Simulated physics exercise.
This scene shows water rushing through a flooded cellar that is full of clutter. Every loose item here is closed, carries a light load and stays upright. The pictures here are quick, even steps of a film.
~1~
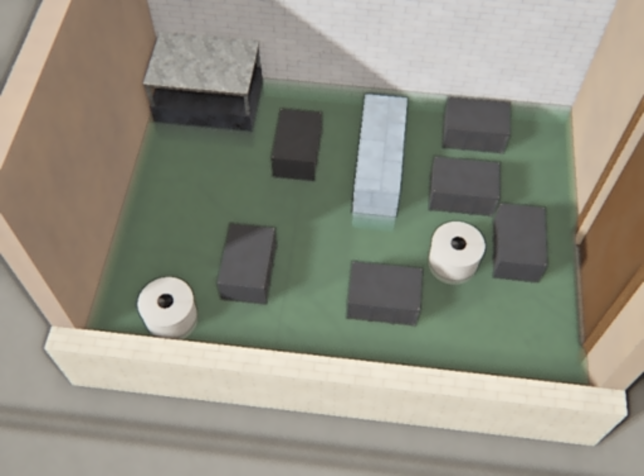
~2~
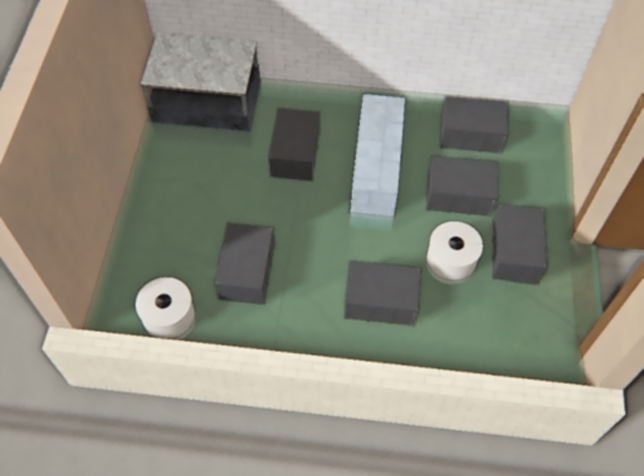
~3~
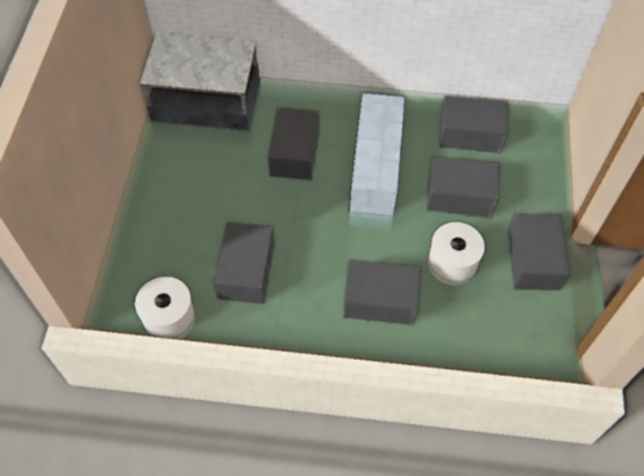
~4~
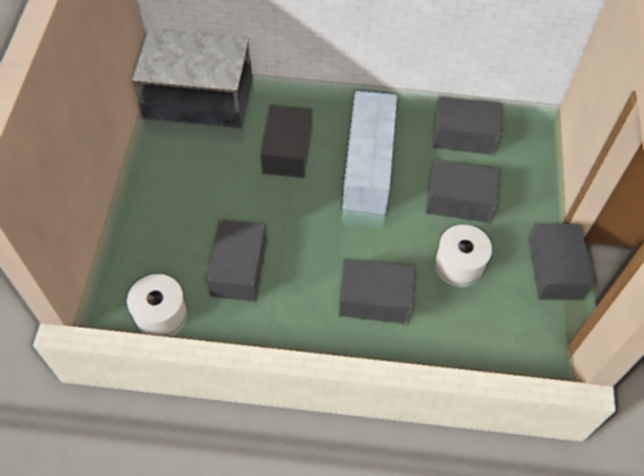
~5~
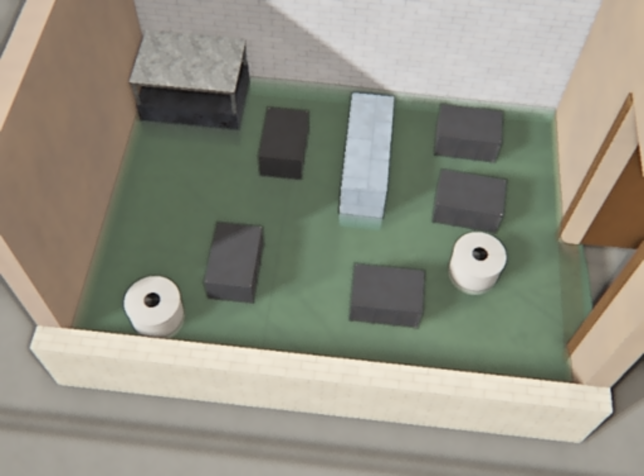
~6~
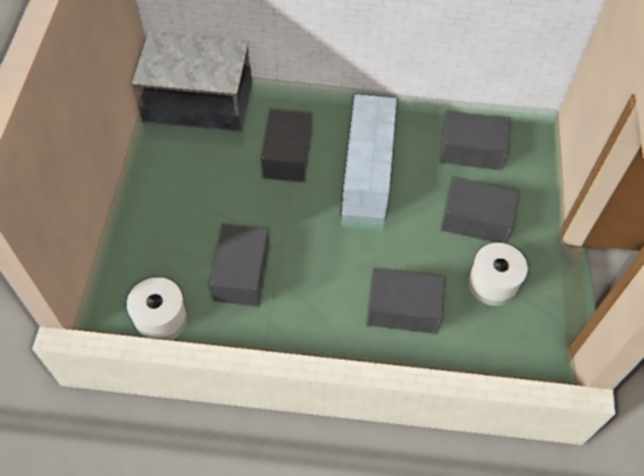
A dark grey block on the right of a green-floored, walled room shifts toward the gap in the right wall, then passes out of view. The white tub beside it drifts right and slightly down, and nearby grey blocks edge the same way, while the items at left stay nearly still.
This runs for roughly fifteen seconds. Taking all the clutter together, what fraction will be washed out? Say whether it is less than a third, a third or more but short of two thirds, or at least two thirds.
It is at least two thirds.
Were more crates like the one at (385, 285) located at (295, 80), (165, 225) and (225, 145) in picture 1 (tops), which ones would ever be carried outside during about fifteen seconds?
The three, in sequence: Remains behind, remains behind and remains behind.
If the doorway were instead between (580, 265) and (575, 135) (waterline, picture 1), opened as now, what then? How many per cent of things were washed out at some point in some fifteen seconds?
Estimate: Around 80 per cent.
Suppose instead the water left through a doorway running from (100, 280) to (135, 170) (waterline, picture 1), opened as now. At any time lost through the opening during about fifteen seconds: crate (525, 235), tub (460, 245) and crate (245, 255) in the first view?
One by one as named: Doesn't escape, gets away and gets away.
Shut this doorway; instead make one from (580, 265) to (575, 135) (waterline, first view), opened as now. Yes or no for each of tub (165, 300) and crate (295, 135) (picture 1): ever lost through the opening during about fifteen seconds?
Well, the first one never leaves, but the second one never leaves.
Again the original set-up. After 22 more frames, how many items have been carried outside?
Tally: 5.
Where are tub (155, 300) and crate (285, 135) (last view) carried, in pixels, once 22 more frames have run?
I'd expect them about (293, 332) and (326, 164).
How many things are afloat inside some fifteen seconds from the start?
Count: 2.
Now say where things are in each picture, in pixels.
The first picture shows a tub at (459, 244), afloat; a crate at (467, 177) floats; 0 of 8 have shifted.
The second picture shows a tub at (456, 244), afloat; a crate at (464, 177) floats; 0 of 8 have shifted.
The third picture shows a tub at (458, 244), afloat; a crate at (465, 178), afloat; 1 of 8 have shifted.
The fourth picture shows a tub at (466, 247), afloat, close to its start; a crate at (465, 182), afloat, close to its start; 3 of 8 have shifted.
The fifth picture shows a tub at (480, 254) floats, a stride from its start; a crate at (472, 192), afloat, close to its start; 5 of 8 have shifted.
The sixth picture shows a tub at (501, 265) floats, a stride from its start; a crate at (483, 202), afloat, a stride from its start; 5 of 8 have shifted.
A moment on, 1 of 8 are out; 7 afloat.
Next, 4 of 8 are out; 4 afloat.
Later, 5 of 8 are out; 3 afloat.
In the end, 6 of 8 are out; 2 afloat.
